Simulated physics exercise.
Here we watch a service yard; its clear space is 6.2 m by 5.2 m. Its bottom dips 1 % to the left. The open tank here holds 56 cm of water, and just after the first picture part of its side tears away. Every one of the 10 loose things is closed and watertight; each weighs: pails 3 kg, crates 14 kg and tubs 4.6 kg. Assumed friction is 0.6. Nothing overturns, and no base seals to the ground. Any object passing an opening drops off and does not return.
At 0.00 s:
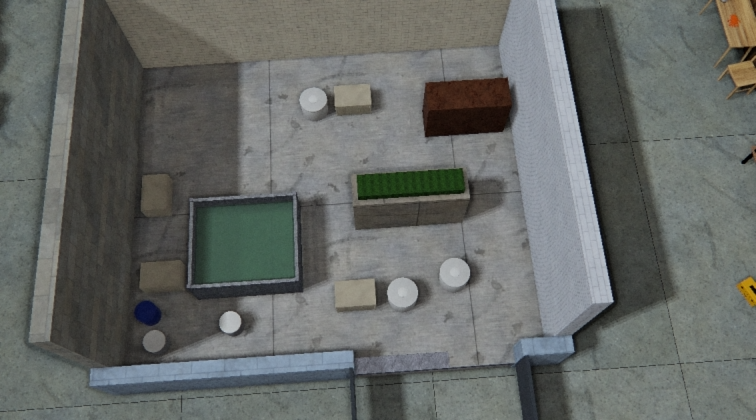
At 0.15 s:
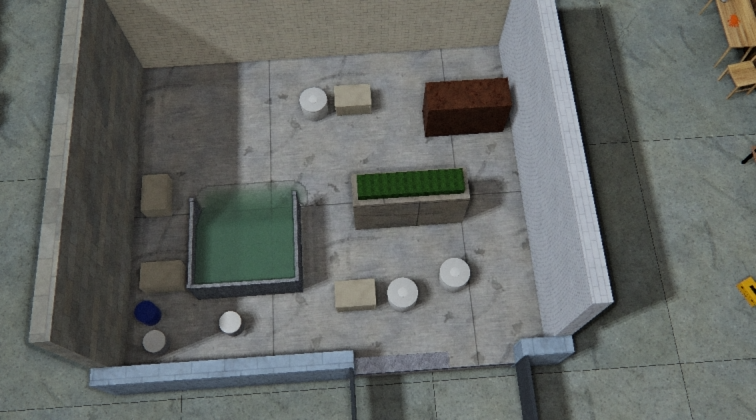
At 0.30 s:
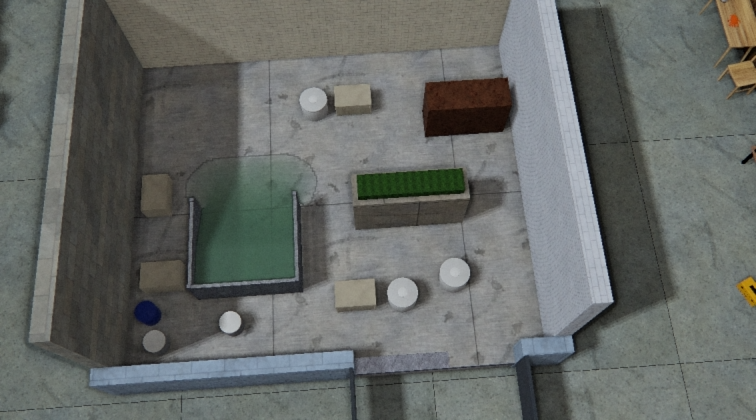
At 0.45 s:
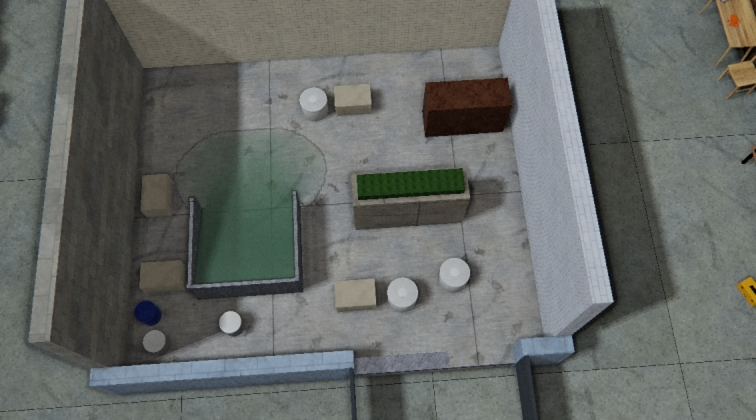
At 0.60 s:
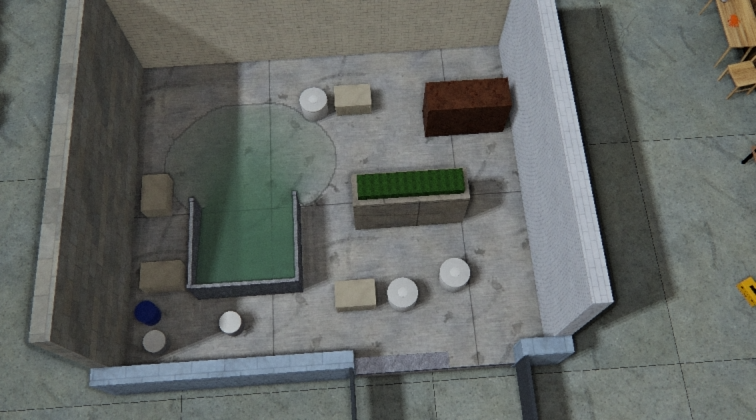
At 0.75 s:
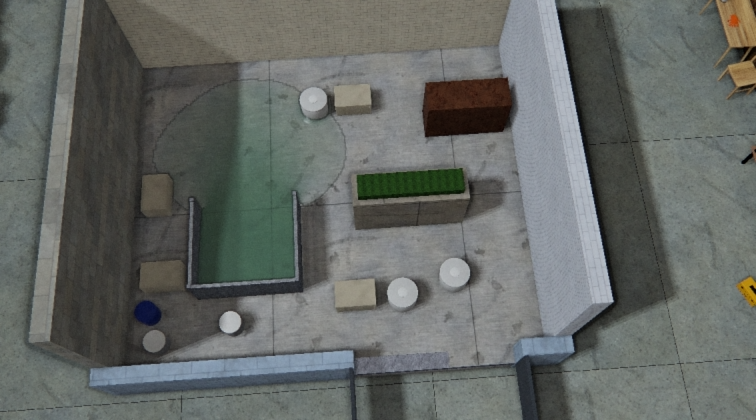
Water spreads across the yard floor from the tank's open far side, reaching a white tub.
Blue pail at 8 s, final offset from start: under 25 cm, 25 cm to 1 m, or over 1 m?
25 cm to 1 m.
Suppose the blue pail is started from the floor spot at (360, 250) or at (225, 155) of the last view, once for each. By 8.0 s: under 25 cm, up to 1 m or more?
I'd expect that it remains where it was first and gets borne away second.
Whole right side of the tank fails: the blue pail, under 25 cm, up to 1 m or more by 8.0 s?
Outcome for the blue pail: No real movement.
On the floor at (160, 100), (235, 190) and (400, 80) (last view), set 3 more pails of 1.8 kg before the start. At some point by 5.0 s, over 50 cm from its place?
Lab note - in order: Above threshold / above threshold / above threshold.
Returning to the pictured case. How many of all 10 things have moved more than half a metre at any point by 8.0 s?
My count gives 5.
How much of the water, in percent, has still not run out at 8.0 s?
Around 100 % of the water.
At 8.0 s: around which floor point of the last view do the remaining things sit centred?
Centred roughly on (305, 265).
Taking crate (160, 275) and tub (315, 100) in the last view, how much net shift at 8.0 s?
In turn: 80 cm, 300 cm.
After 1.6 s the blue pail is near (145, 311), 0.0 m from its start, aground; 0 of 10 are out; 1 afloat.
After 3.6 s the blue pail is near (145, 311), 0.0 m from its start, aground; 0 of 10 are out; 1 afloat.
After 5.6 s the blue pail is near (147, 326), 0.2 m from its start, aground; 0 of 10 are out; 3 afloat.
After 8.0 s the blue pail is near (140, 358), 0.7 m from its start, afloat; 0 of 10 are out; 6 afloat.
